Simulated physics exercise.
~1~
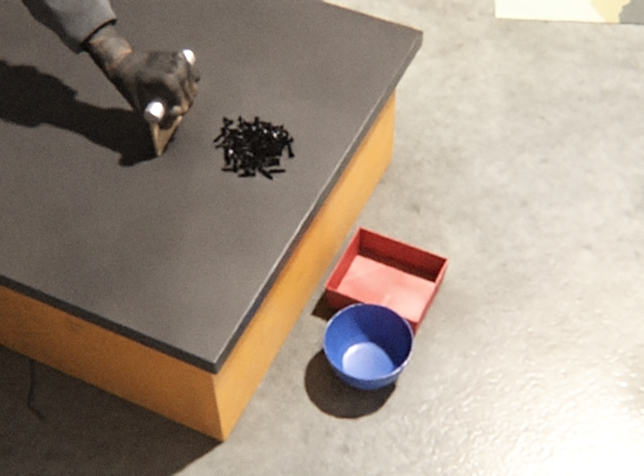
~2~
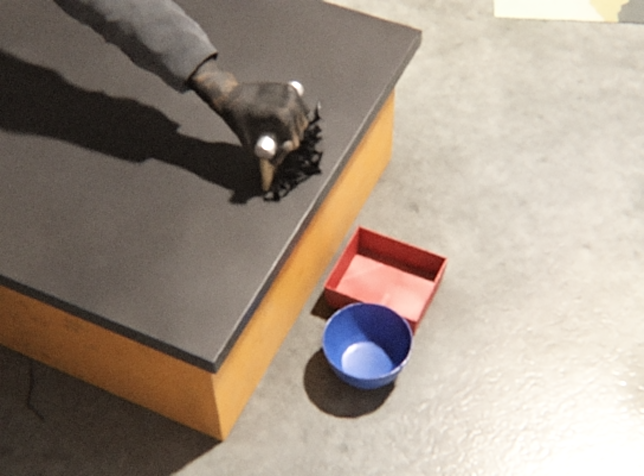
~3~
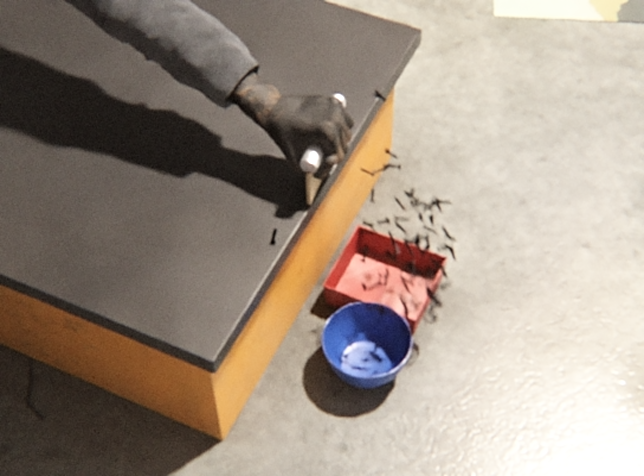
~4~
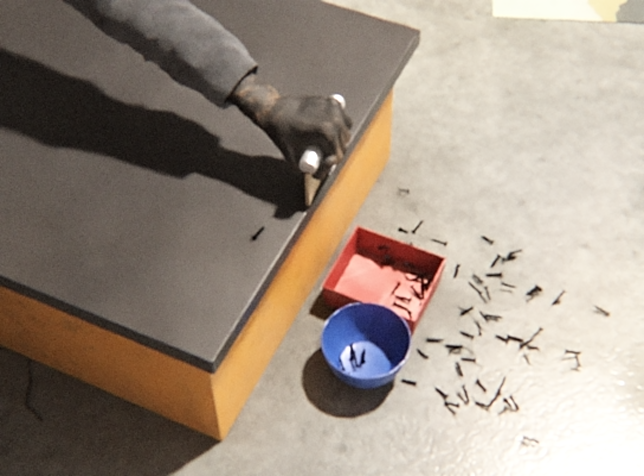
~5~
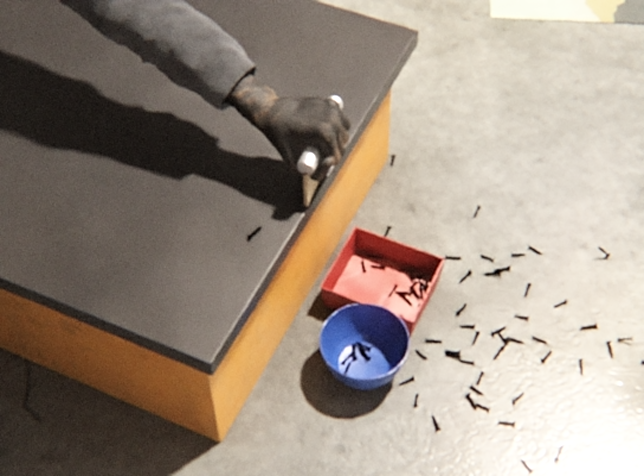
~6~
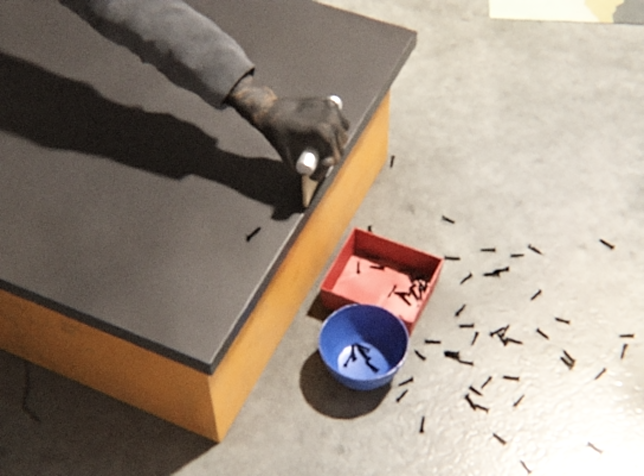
On a dark-topped orange block standing on a grey concrete floor, a dark hand in a grey sleeve holds a scraper beside a small heap of black screws. A red tin and a blue bowl sit on the floor below the right side. The hand pushes the heap rightward to the edge and halts there as the screws spill over. They drop in a loose shower around the containers, then bounce and scatter across the floor. Some lie in the red tin and a few in the blue bowl, but most rest on the concrete, while a stray one stays on top.
